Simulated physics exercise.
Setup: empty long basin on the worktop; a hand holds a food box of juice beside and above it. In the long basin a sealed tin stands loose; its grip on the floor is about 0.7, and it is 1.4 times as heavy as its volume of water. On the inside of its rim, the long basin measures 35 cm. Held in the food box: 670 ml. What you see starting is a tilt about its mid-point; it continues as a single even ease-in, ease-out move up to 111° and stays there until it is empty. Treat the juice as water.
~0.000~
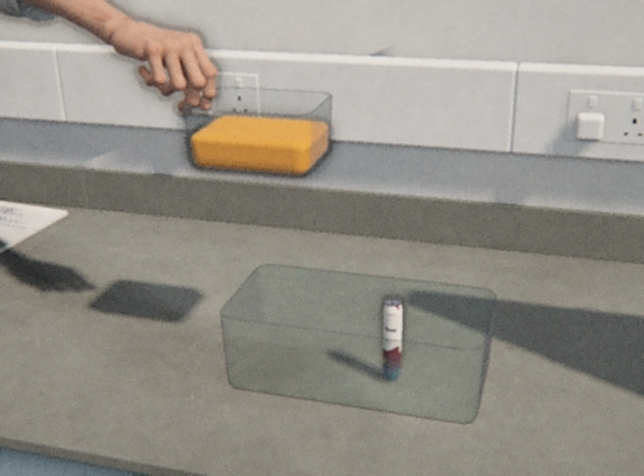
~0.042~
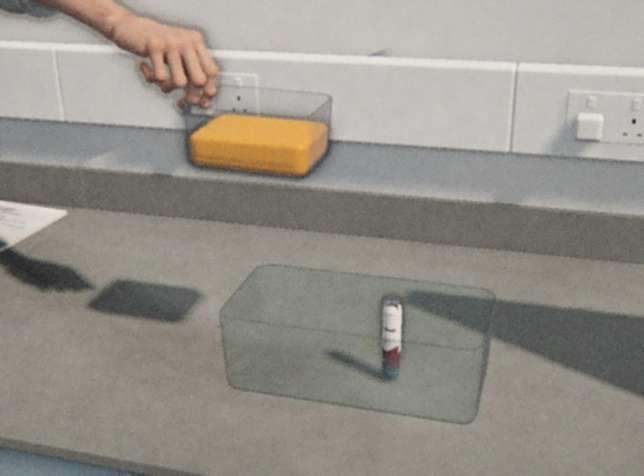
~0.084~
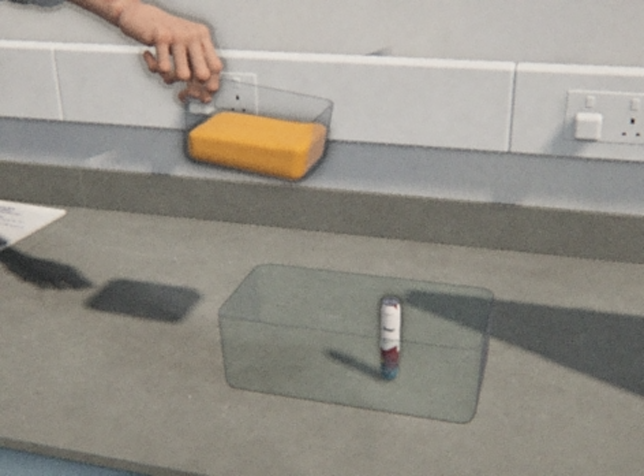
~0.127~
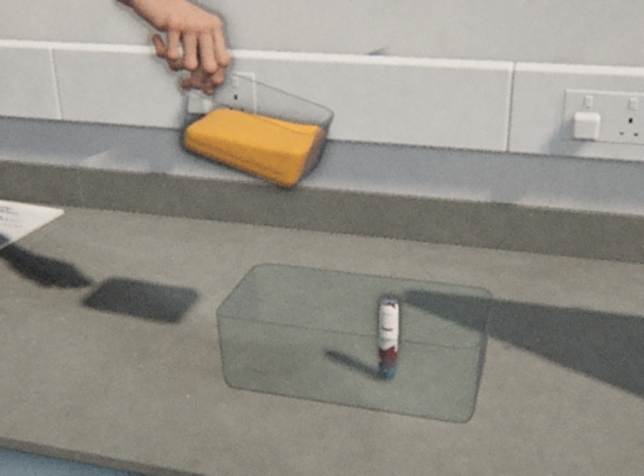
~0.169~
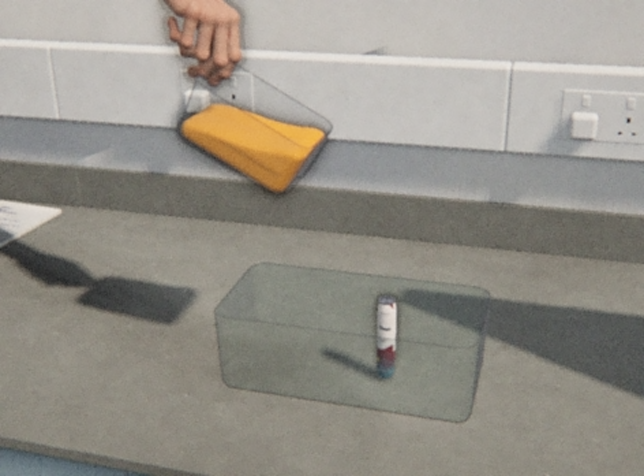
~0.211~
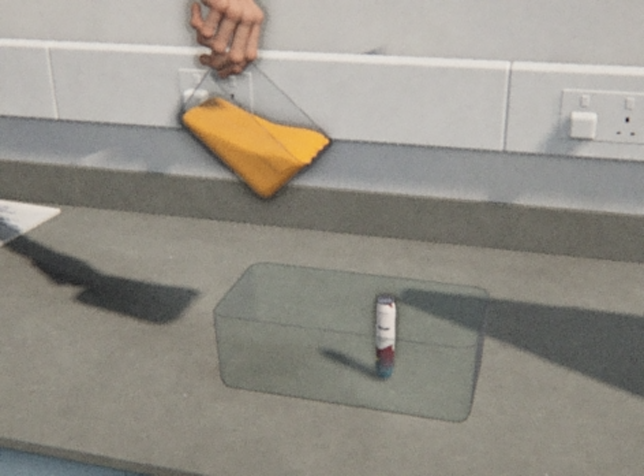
A hand holds a clear box of orange juice above a worktop and, after barely moving, tilts it steadily further down to the right, while a long transparent basin and a small upright tin stay still below.
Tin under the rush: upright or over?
Over.
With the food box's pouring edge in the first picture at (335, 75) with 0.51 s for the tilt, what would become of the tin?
After that, the tin overturns.
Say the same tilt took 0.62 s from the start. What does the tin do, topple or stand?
Then the tin tumbles.
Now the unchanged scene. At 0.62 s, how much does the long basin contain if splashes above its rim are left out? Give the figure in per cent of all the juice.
I'd put it at roughly 90 per cent.
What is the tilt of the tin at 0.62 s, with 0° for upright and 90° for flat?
Roughly 0°.
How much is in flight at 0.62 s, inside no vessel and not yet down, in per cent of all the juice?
Some 8 % is up in the air.
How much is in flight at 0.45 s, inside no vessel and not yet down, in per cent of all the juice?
Close to 76 per cent, I'd say.
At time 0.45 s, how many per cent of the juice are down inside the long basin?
Around 14%.
After 0.45 s the tilt is 108° and 11 per cent is still to pour; the tin stands where it began.
After 0.62 s the tilt is 111° and 3 per cent is still to pour; the tin stands where it began.
After 0.80 s the tilt is 111° and 0 per cent is still to pour; the tin leans 7°.
After 1.00 s the tilt is 111° and 0 per cent is still to pour; the tin leans 37°.
In the end the tin lies on its side.
